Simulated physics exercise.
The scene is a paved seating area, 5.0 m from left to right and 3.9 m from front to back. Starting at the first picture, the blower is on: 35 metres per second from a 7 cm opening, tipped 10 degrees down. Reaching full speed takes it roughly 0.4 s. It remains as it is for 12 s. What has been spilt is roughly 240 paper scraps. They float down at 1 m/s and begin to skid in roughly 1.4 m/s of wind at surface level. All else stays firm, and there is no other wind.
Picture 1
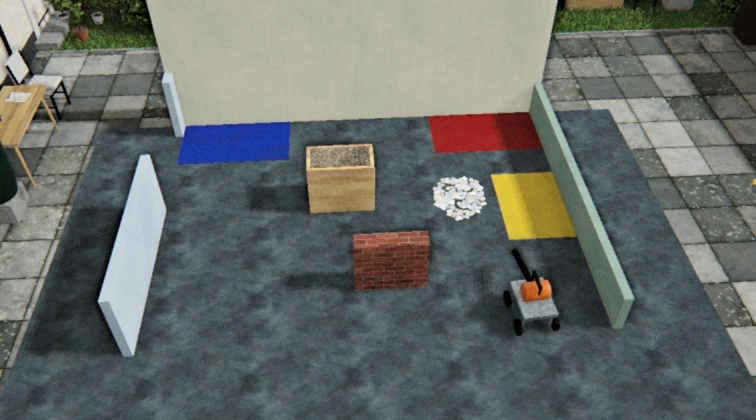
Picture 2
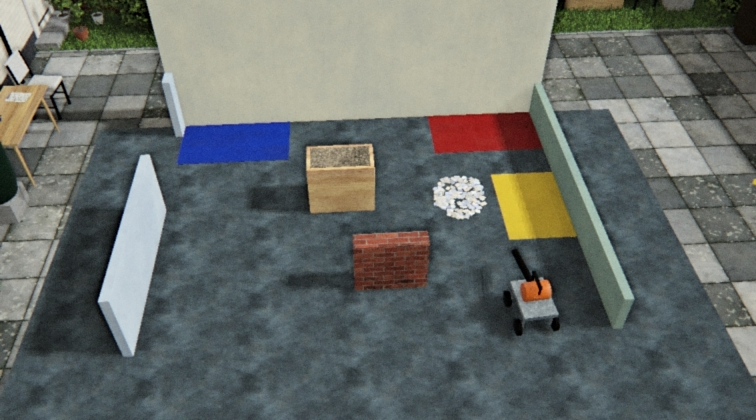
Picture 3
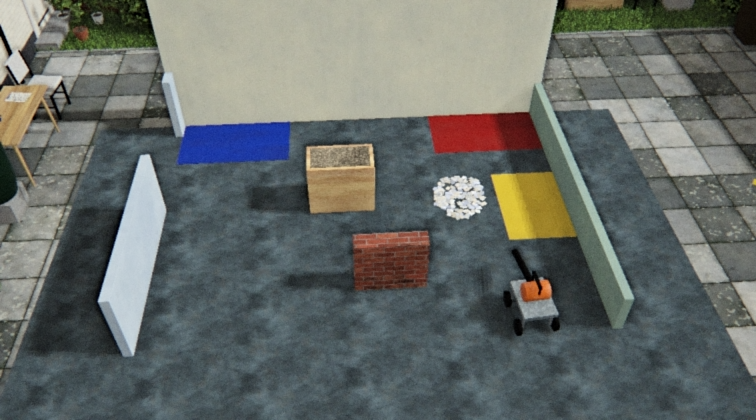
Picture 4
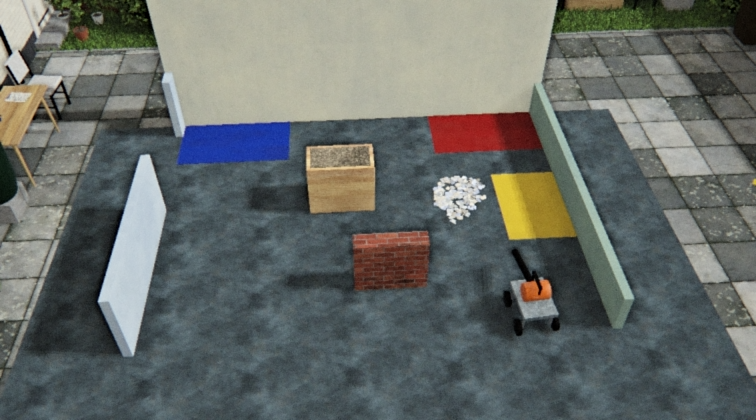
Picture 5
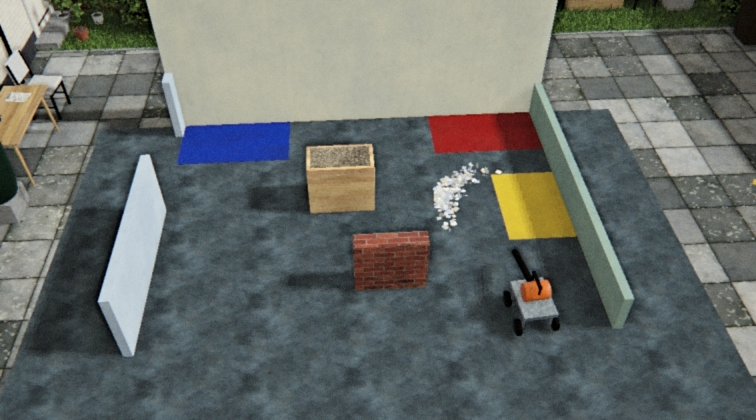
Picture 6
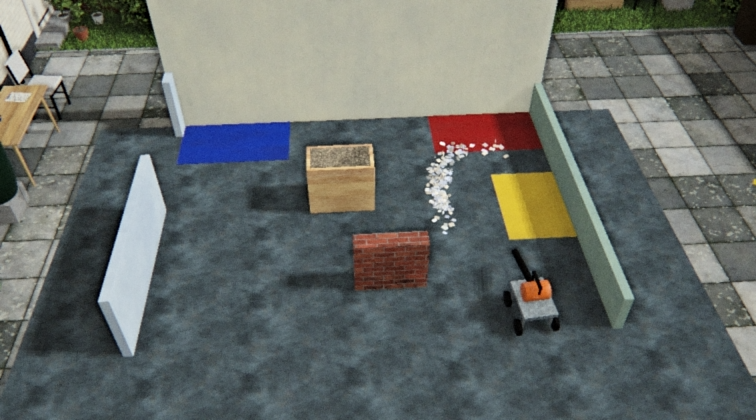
White paper scraps spread out from their round patch, some skidding onto the red patch.
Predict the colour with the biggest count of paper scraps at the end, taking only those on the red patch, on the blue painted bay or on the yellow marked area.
I would say blue ends with the biggest count.
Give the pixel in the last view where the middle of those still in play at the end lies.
I'd put it close to (293, 125) in the last view.
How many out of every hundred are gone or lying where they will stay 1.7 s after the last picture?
Roughly 2 per cent of them.
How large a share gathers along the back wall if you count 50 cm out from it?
Share: Approx. 80 %.
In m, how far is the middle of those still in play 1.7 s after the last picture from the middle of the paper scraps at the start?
Roughly 1.8 m from where they started.
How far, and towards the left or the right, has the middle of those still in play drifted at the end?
Leftward, some 2.2 m.
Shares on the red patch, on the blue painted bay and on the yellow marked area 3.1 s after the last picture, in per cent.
Roughly 5 % red, 10 % blue and 0 % yellow.
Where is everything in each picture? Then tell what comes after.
The middle of the paper scraps is near (458, 196), none has stirred yet and the mouth of the blower is at (515, 251), in the first frame.
The middle of the paper scraps is near (458, 195), none has stirred yet, the blue painted bay is centred on (236, 142), the yellow marked area is centred on (532, 204) and the red patch is centred on (484, 132), in the second frame.
The middle of the paper scraps is near (458, 195), none has stirred yet, the top of a planter is at (340, 157) and the top of a low wall is at (391, 239), in the third frame.
The middle of the paper scraps is near (458, 195), the farthest in sight from the blower is at (443, 180) and about 5 % have left their places, in the fourth frame.
The middle of the paper scraps is near (452, 189), the farthest in sight from the blower is at (471, 165) and about 55 % have left their places, in the fifth frame.
The middle of the paper scraps is near (442, 180), the farthest in sight from the blower is at (495, 142) and about 80 % have left their places, in the sixth frame.
Then, 1.7 s after the last picture, 98 % are on the move or not yet settled, 0 % are on the blue painted bay, 0 % on the yellow marked area and 5 % on the red patch; the middle of those still in play is near (379, 127).
Then, 3.1 s after the last picture, 93 % are on the move or not yet settled, 10 % are on the blue painted bay, 0 % on the yellow marked area and 5 % on the red patch; the middle of those still in play is near (342, 125).
Then, 5.8 s after the last picture, 80 % are on the move or not yet settled, 28 % are on the blue painted bay, 0 % on the yellow marked area and 5 % on the red patch; the middle of those still in play is near (312, 124).
Then, 11.2 s after the last picture, at the end, 47 % are on the blue painted bay, 0 % on the yellow marked area and 5 % on the red patch; the middle of those still in play is near (293, 125).
